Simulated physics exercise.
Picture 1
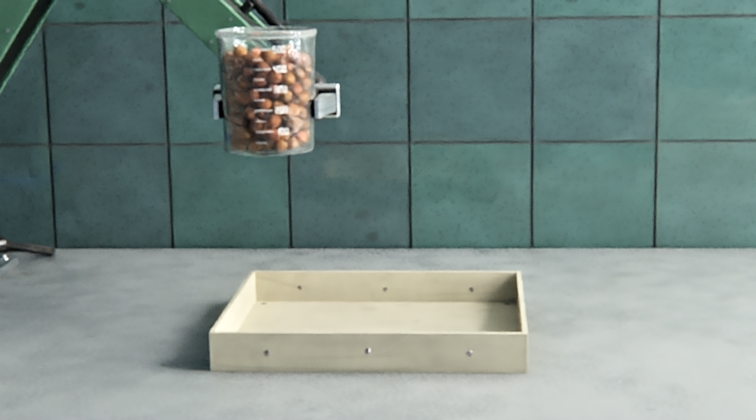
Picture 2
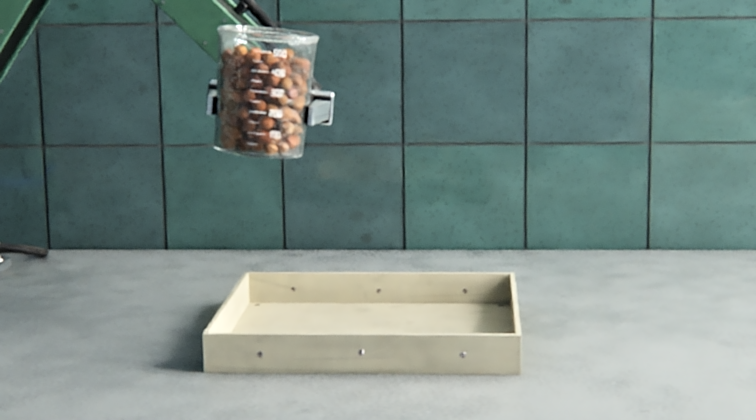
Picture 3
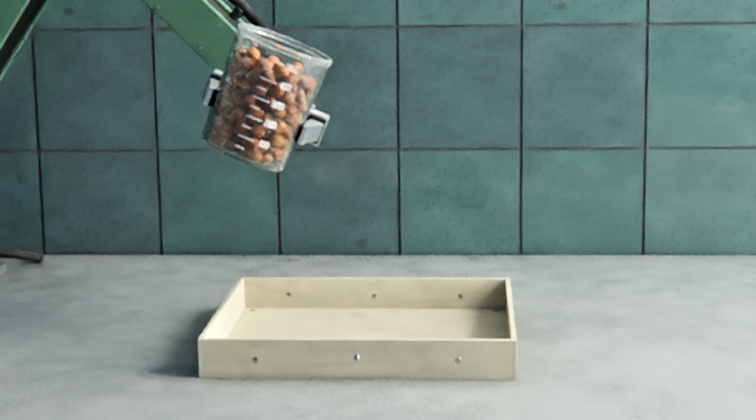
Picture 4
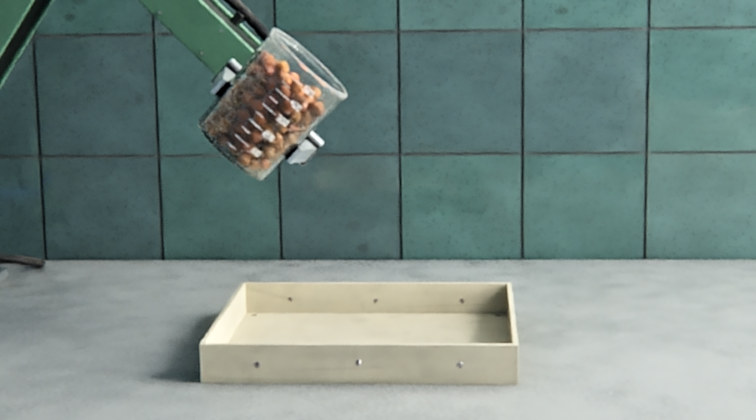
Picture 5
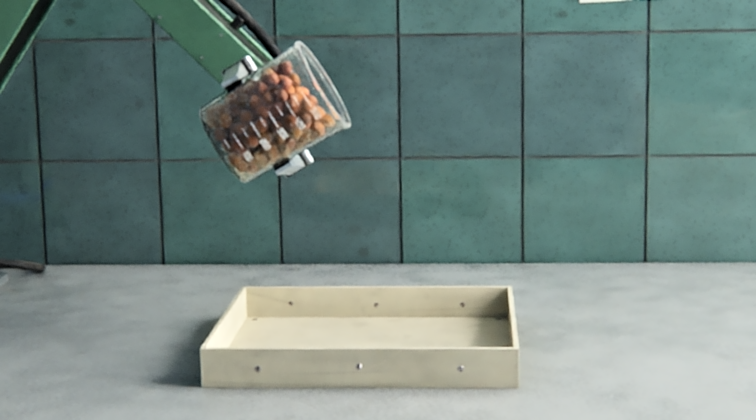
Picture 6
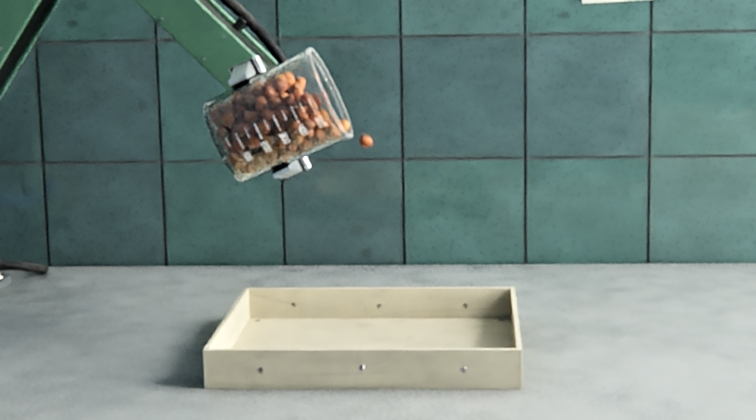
The footage shows a green robotic arm holding a clear beaker of hazelnuts above a shallow beige tray on a gray table, tilting it steadily to the right until a single nut leaves the rim and appears in midair.
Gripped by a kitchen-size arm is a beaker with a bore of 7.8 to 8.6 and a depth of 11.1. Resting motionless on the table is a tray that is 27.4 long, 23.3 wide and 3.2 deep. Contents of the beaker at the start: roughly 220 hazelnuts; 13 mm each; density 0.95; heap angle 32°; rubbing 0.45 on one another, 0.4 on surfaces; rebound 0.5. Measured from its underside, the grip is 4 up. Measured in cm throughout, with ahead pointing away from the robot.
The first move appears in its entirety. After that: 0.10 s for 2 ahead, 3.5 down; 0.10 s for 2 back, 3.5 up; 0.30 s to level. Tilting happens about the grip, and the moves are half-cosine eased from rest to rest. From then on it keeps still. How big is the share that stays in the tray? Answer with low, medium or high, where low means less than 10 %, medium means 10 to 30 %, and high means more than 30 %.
Low.
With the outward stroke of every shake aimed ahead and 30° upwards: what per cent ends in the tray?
You'd expect near 35 percent of it there.
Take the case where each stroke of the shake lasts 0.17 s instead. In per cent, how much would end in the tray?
About 0 per cent, then.
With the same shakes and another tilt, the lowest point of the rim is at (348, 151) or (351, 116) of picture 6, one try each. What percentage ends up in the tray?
About 15 and 0 %.
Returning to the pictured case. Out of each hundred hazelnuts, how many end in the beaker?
I'd put it close to 95 per cent.
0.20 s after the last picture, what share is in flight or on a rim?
Estimated fraction: Near 1 %.
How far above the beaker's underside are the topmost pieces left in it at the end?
The top sits some 10.5 cm up.
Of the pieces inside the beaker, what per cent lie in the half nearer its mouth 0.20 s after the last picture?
That share comes to roughly 45 percent.
Then, 0.20 s later, tilted 66° forward, highest piece 26 above the table; 217 in the beaker, 1 in the tray, 2 in flight or on a rim.
Then, 0.40 s later, tilted 17° forward, highest piece 29 above the table; 213 in the beaker, 6 in the tray, 1 in flight or on a rim.
Then, 0.70 s later, level, highest piece 29 above the table; 213 in the beaker, 7 in the tray.
Then, 1.75 s later, level, highest piece 29 above the table; 213 in the beaker, 7 in the tray.
At rest, 213 in the beaker, 7 in the tray. That is 3 % in the tray.
